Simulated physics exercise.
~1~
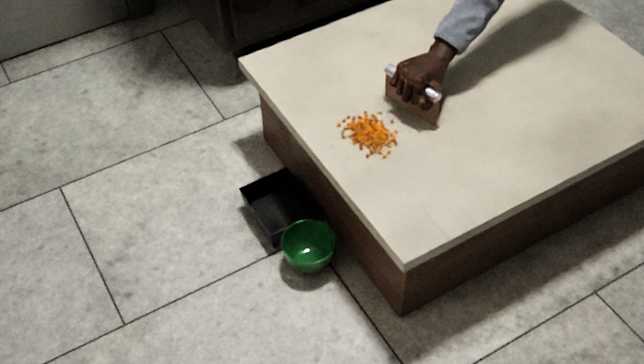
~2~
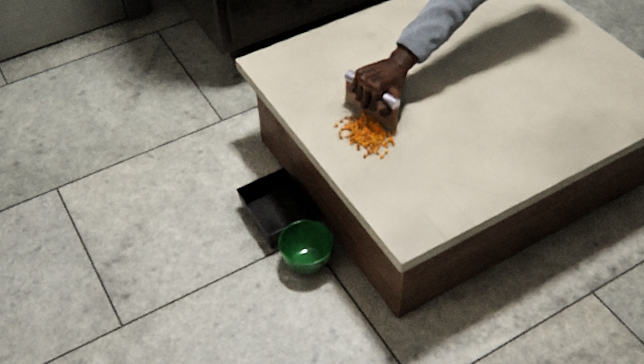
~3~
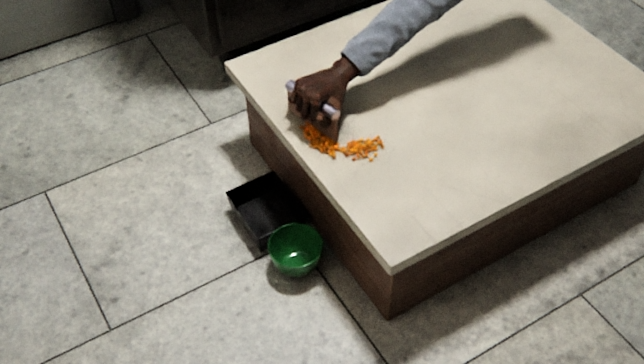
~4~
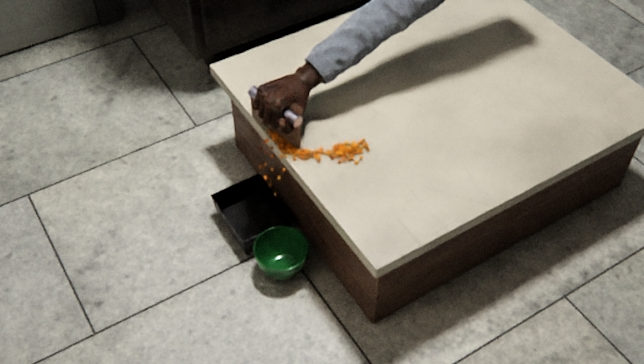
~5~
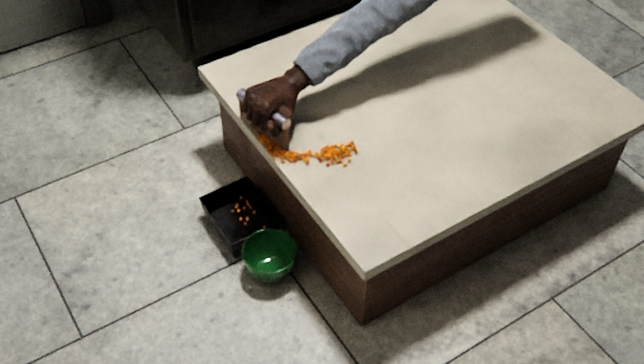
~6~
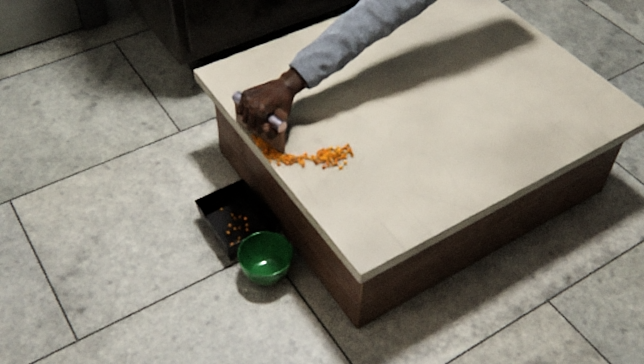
The clip opens on a low, pale-topped platform with a small heap of orange kernels on it, while a green bowl and a black tin sit on the tiled floor beside it. A hand in a grey sleeve grips a scraper just behind the heap. The hand pushes the scraper left into the kernels, dragging part of the heap toward the platform's edge and stretching it into a streak. A few kernels spill over the edge and drop toward the black tin. The scraper then stops at the edge, with some kernels in the tin, the green bowl empty, and most still on top.
